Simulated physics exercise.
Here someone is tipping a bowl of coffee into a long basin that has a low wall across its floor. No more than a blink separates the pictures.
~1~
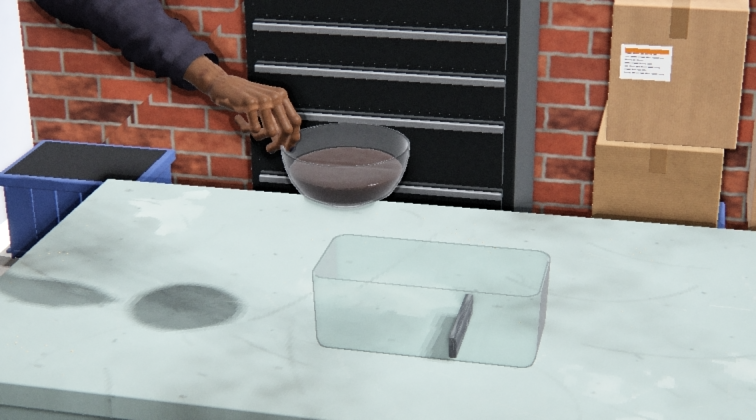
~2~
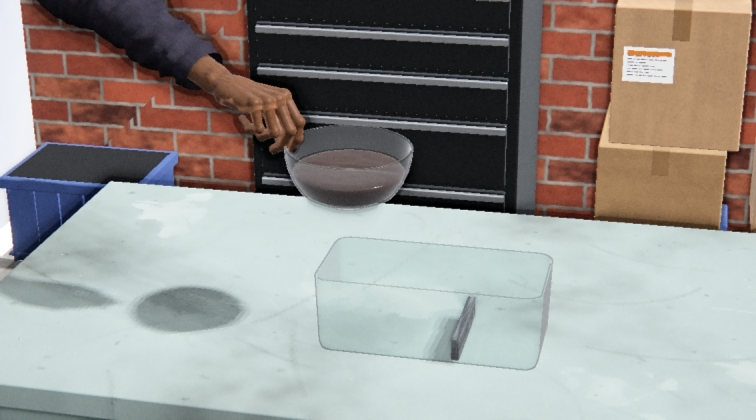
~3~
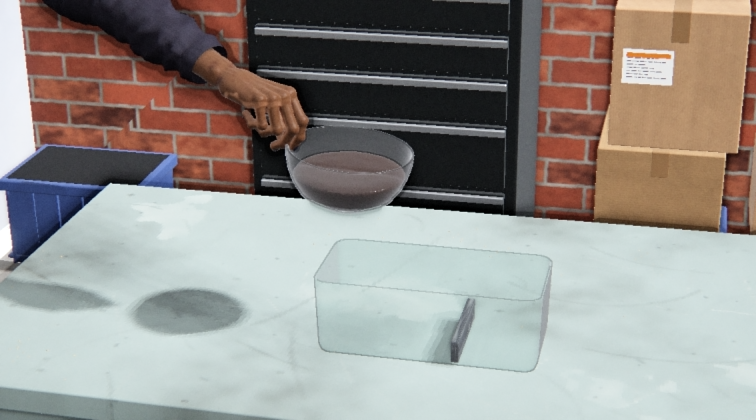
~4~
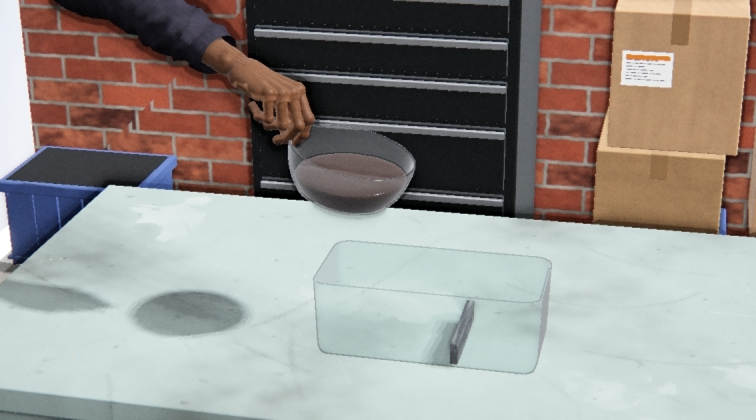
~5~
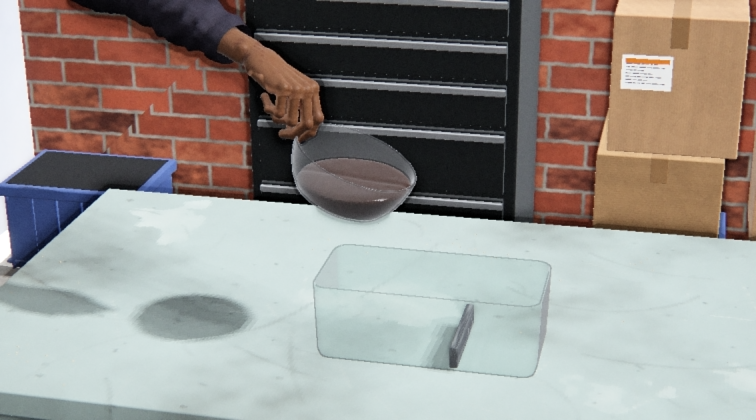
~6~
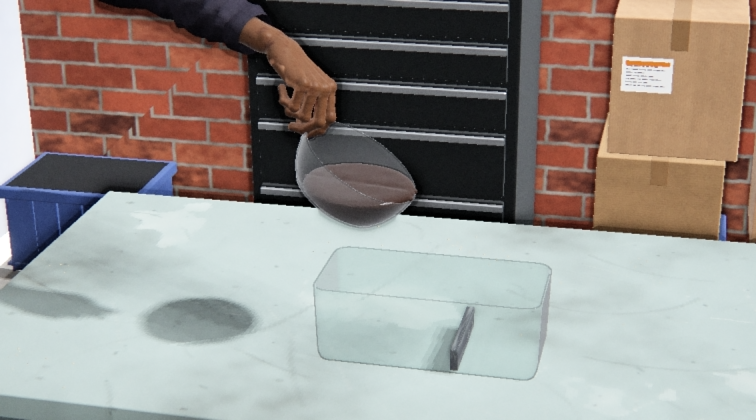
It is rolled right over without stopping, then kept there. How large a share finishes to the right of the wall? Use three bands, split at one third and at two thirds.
Under a third ends up there.
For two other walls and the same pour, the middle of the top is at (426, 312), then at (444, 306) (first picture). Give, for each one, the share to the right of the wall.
Record: Case 1 near 60 %, case 2 near 30 %.
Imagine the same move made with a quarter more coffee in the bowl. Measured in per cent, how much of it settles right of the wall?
About 25 per cent.
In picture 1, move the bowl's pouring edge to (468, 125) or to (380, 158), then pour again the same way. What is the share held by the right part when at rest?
70 % and 15 %.
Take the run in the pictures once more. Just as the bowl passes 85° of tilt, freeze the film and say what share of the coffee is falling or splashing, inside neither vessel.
Around 30 in a hundred, more or less.
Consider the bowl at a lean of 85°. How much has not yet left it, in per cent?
Roughly 25 percent remains at that point.
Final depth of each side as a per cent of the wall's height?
Once it is still, the left part shows 60 per cent and the right part 20.
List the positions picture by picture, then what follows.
It leans 0°; its right rim is at (408, 150); the coffee meets the walls at (292, 161) and (403, 170); the long basin's rim runs from (324, 256) to (545, 276); the wall's top is at (461, 316), in the first frame.
It leans 1°; its right rim is at (411, 154); the coffee meets the walls at (295, 163) and (405, 173), in the second frame.
It leans 6°; its right rim is at (412, 161); the coffee meets the walls at (296, 164) and (405, 177), in the third frame.
It leans 13°; its right rim is at (413, 170); the coffee meets the walls at (297, 164) and (407, 180), in the fourth frame.
It leans 22°; its right rim is at (414, 185); the coffee meets the walls at (300, 169) and (411, 185), in the fifth frame.
It leans 33°; its right rim is at (413, 199); the coffee meets the walls at (305, 174) and (415, 191); 1 per cent is over the edge, in the sixth frame.
A moment on, the bowl is tipped on its side and 26 per cent is still to pour, 39 is left of the wall and 4 right of it.
Next, the bowl is tipped on its side and 2 per cent is still to pour, 82 is left of the wall and 9 right of it.
Then the bowl is tipped on its side and 0 per cent is still to pour, 85 is left of the wall and 13 right of it.
Later the bowl is tipped on its side and 0 per cent is still to pour, 83 is left of the wall and 14 right of it.
In the end 83 per cent lies left of the wall, 14 right of it and 3 outside.
